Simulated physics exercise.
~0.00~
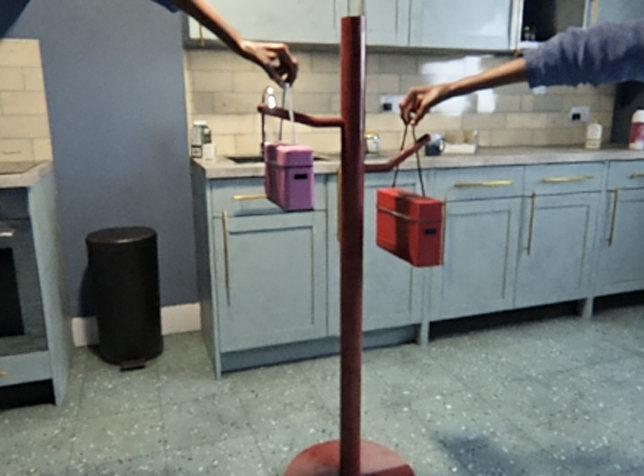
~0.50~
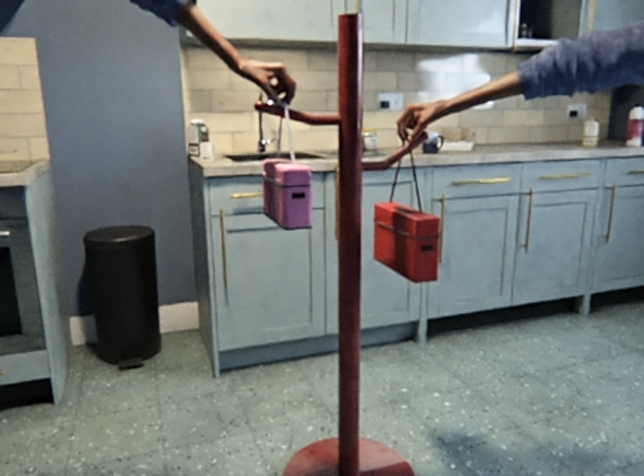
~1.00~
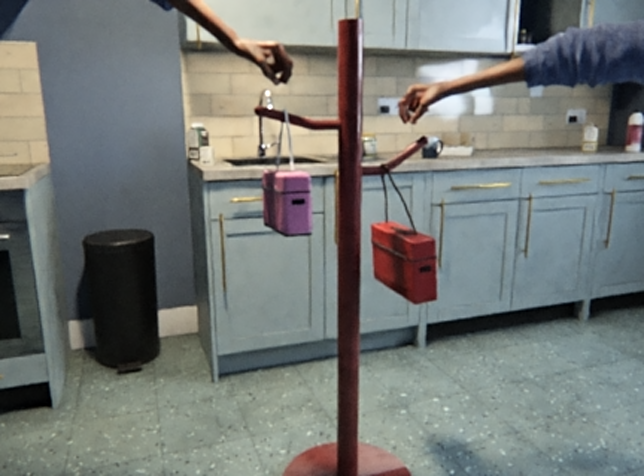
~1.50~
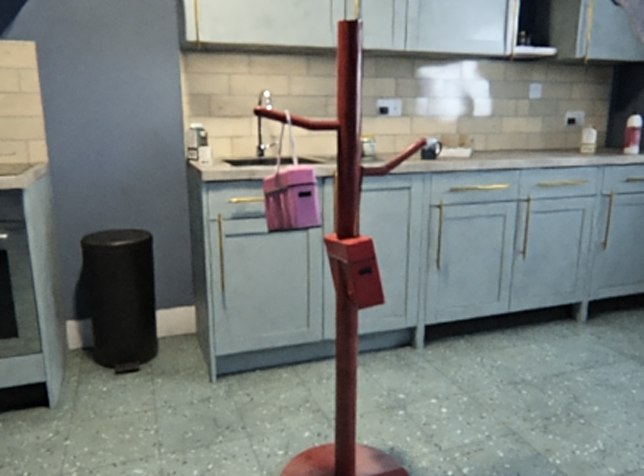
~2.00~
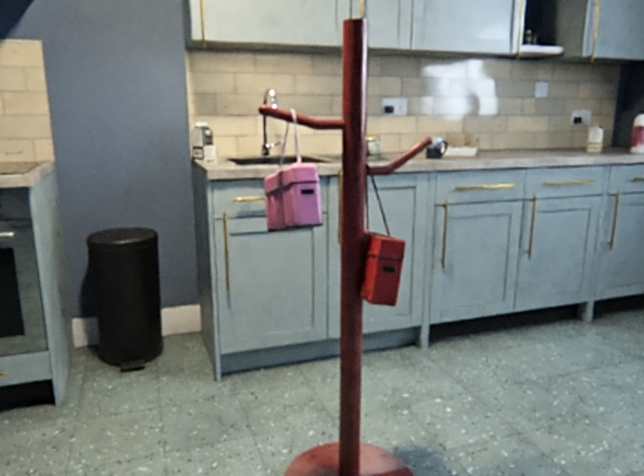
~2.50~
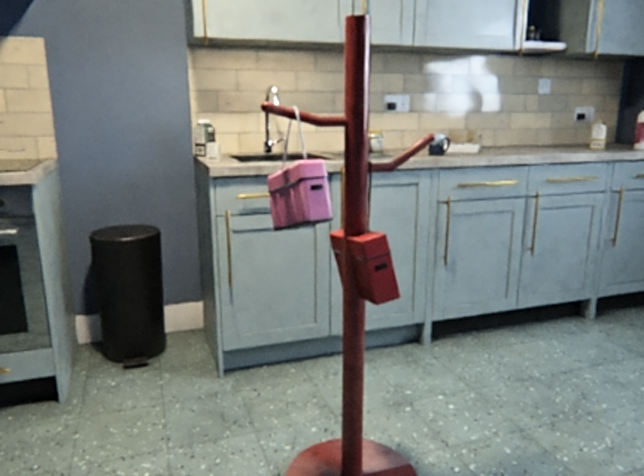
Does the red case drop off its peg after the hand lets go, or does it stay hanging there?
The red case stays hanging on its peg, leaning close to the post, and the pink case holds on to its own peg too.
